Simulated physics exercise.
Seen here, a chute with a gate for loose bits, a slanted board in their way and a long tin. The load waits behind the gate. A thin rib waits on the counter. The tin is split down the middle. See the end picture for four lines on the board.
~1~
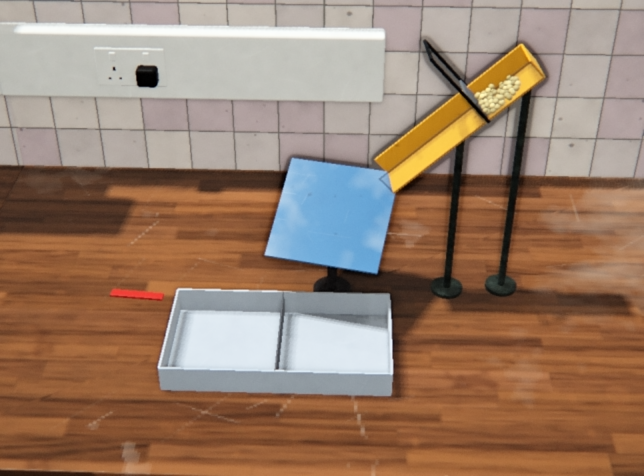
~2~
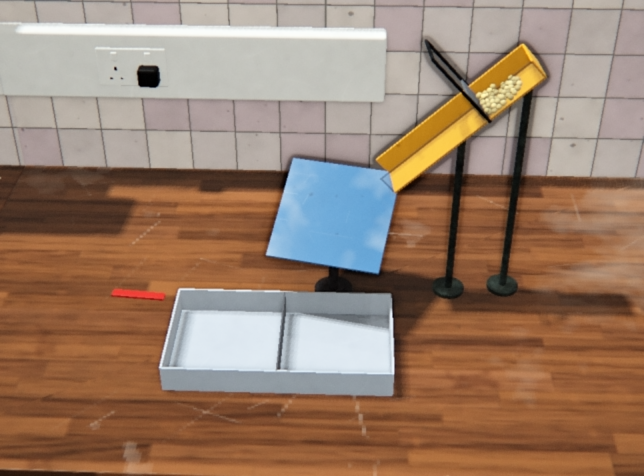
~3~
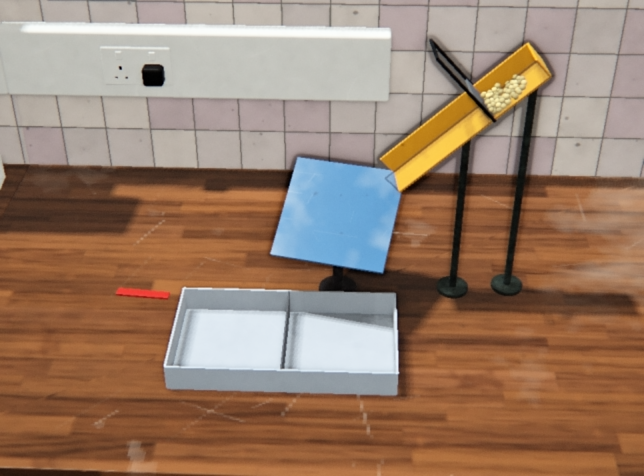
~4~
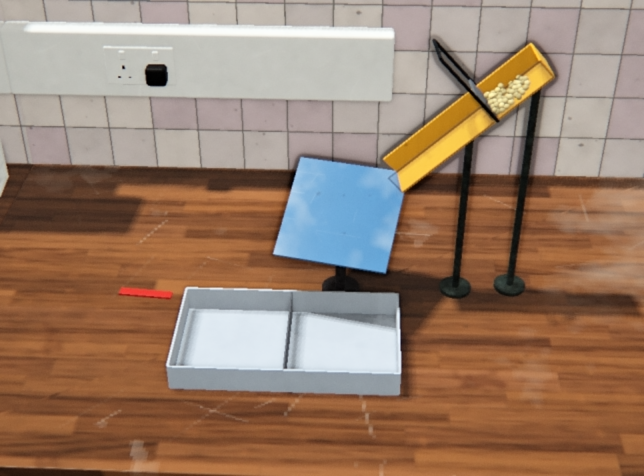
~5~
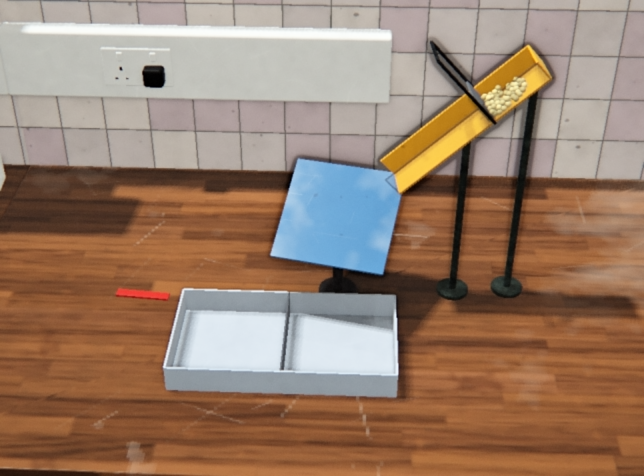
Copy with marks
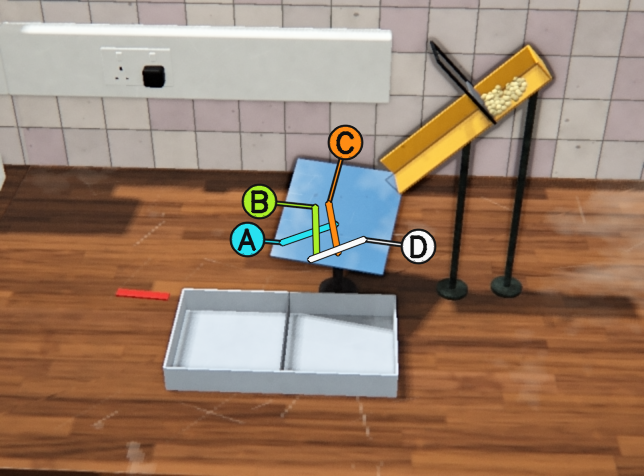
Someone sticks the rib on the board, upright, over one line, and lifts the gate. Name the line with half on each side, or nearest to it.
A is best.
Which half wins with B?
More lands on the right.
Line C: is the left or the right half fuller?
More lands on the right.
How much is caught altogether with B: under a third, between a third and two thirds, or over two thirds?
Line B gives over two thirds.
On the marked copy, line A from (335, 224) to (282, 242); line B from (315, 207) to (316, 257); line C from (328, 203) to (337, 252); line D from (363, 239) to (310, 259).
With A, of what is caught, about a third in the left half, about two thirds in the right.
With B, of what is caught, a stray few in the left half, nearly all in the right.
With C, of what is caught, a small part in the left half, nearly all in the right.
With D, of what is caught, most in the left half, a small part in the right.
